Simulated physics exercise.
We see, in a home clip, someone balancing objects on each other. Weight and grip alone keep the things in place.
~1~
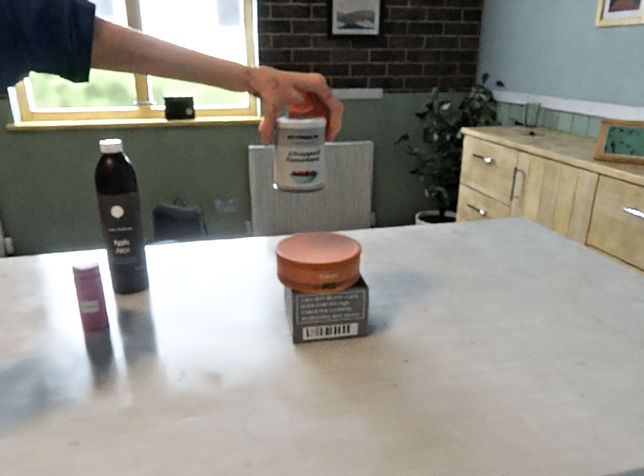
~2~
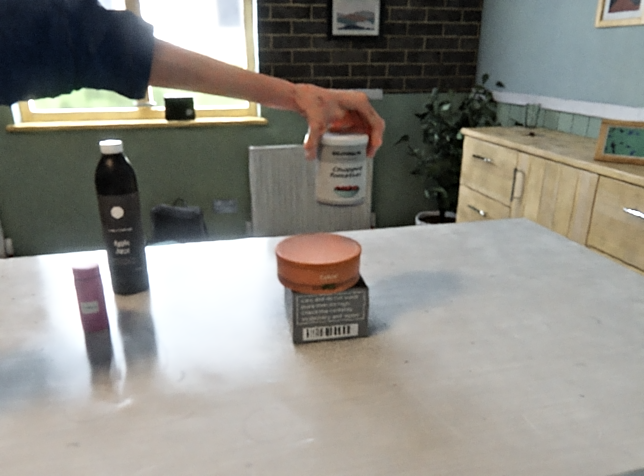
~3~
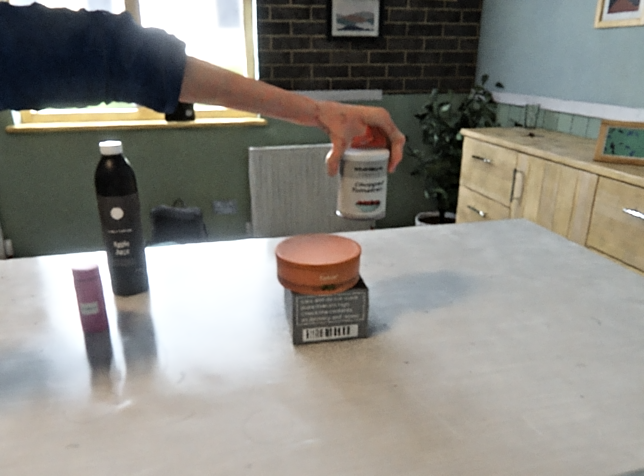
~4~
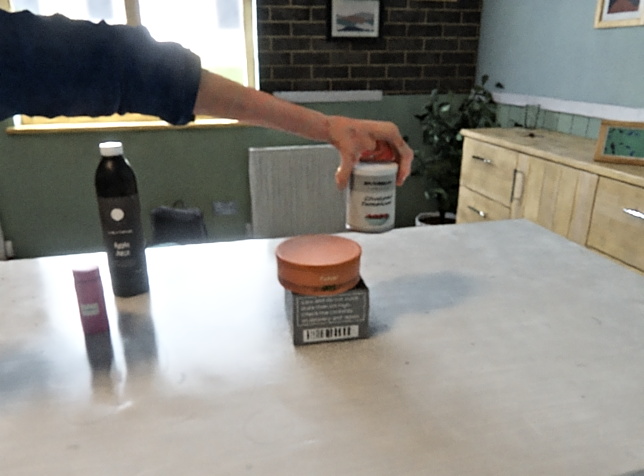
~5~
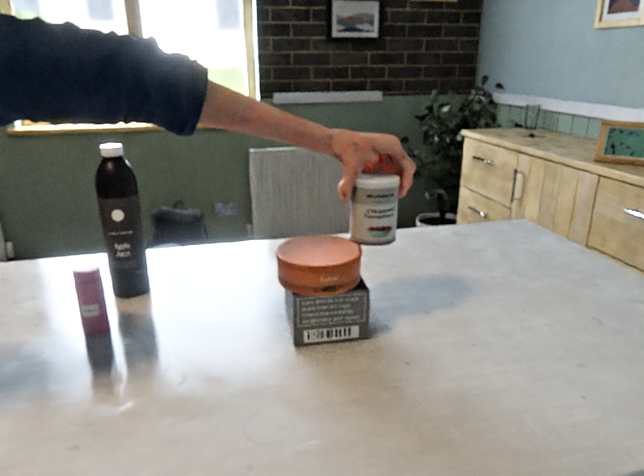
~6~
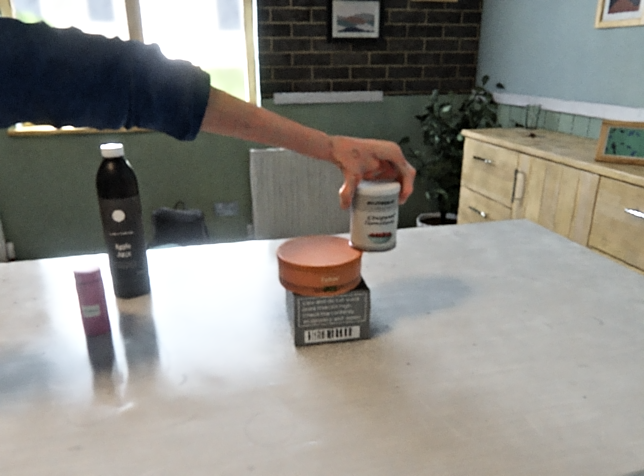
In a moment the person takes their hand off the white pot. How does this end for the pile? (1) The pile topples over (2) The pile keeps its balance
Answer: 1.
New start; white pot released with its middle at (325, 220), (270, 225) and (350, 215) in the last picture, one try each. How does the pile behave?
Lab note - case 1: No collapse; case 2: Collapse; case 3: No collapse.
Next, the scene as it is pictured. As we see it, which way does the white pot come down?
It goes rightward.
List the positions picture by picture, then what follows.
The first frame shows coming down; white pot (299, 154); black bottle (122, 218).
The second frame shows coming down; white pot (341, 169); grey box (324, 299).
The third frame shows coming down; white pot (362, 183); black bottle (121, 220).
The fourth frame shows coming down; white pot (371, 196); grey box (324, 301).
The fifth frame shows coming down; white pot (374, 209); black bottle (122, 222).
The sixth frame shows in place under the hand; white pot (374, 215); grey box (326, 302).
Then, 0.30 s after the last picture, white pot now fallen.
Then, 0.50 s after the last picture, things are still on the move.
Then, 1.90 s after the last picture, nothing new.
At rest, fallen, white pot; the other 4 in place. Seen from the same camera at the end, white pot near (432, 297). The pile comes apart.
